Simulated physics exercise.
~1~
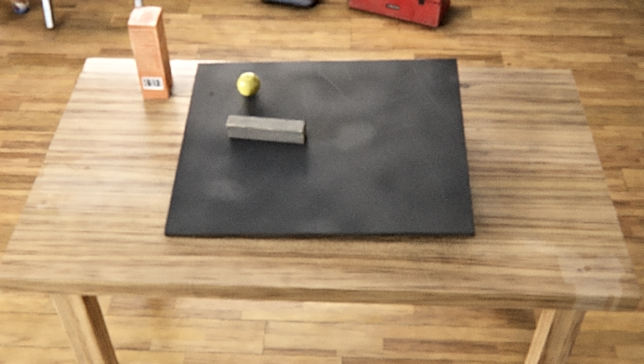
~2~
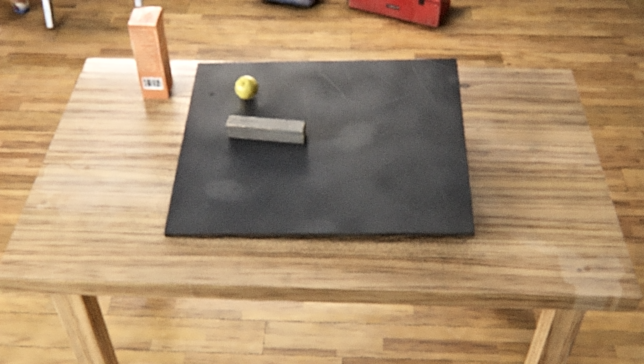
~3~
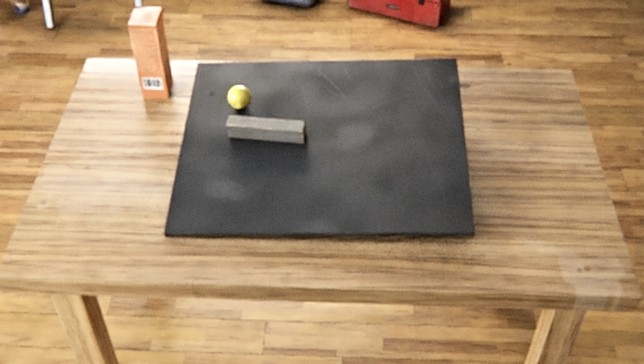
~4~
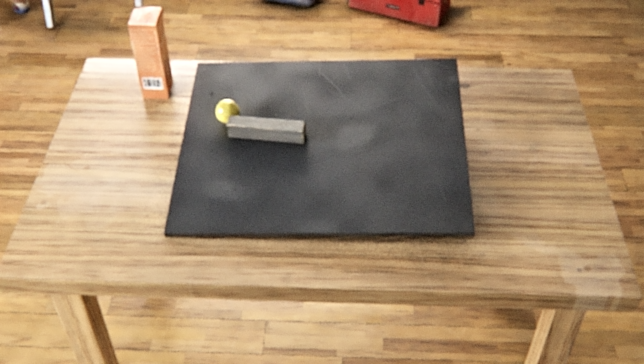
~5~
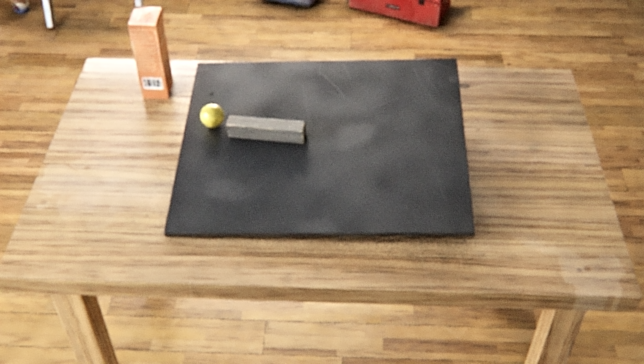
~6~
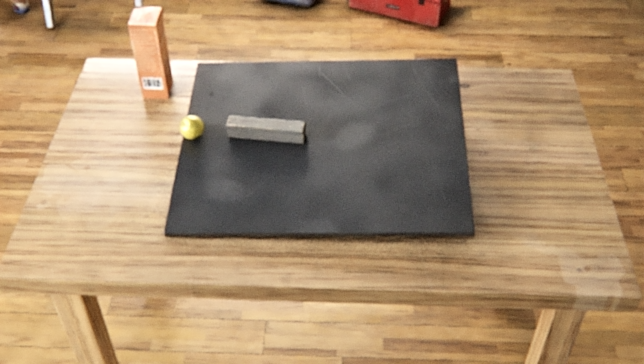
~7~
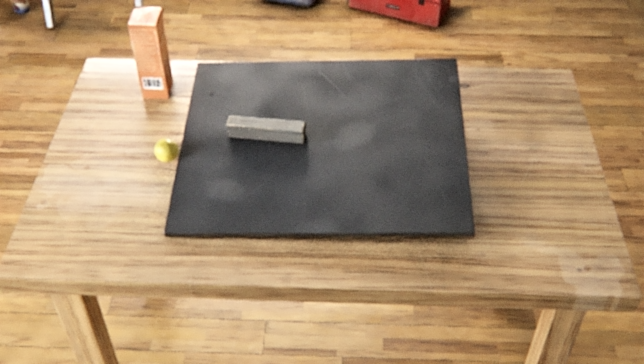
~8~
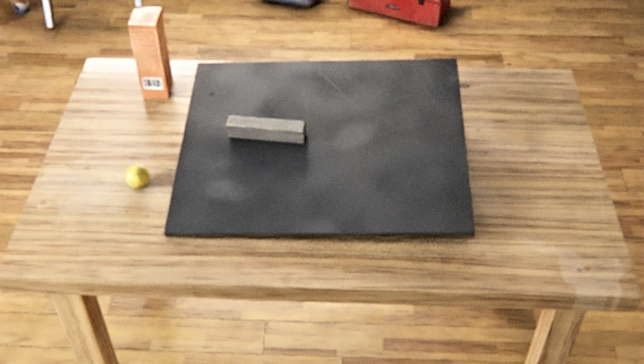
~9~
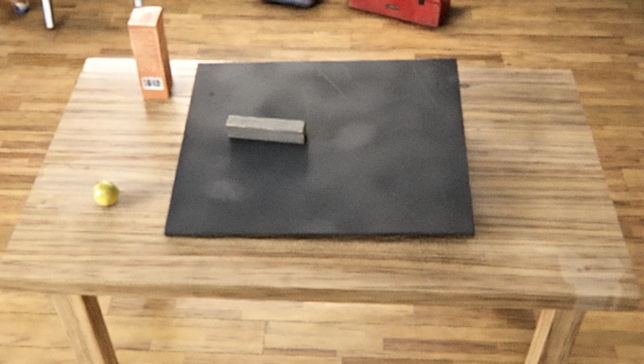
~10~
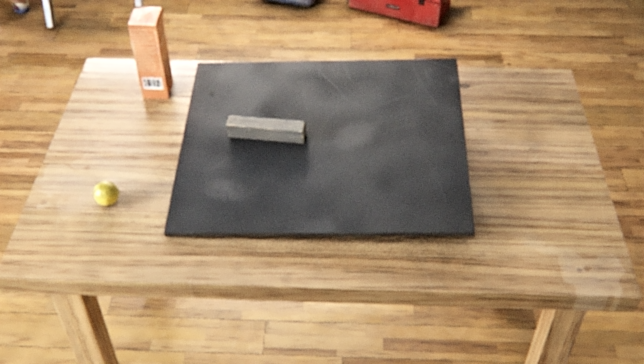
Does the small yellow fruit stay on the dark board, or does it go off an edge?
It goes off the board over the left edge and ends up resting on the wooden tabletop.
On a wooden table, a small yellow fruit moved down a dark board toward a grey block, slipped around its left end and went over the board's left edge, then stopped on the tabletop while the orange carton stayed standing.
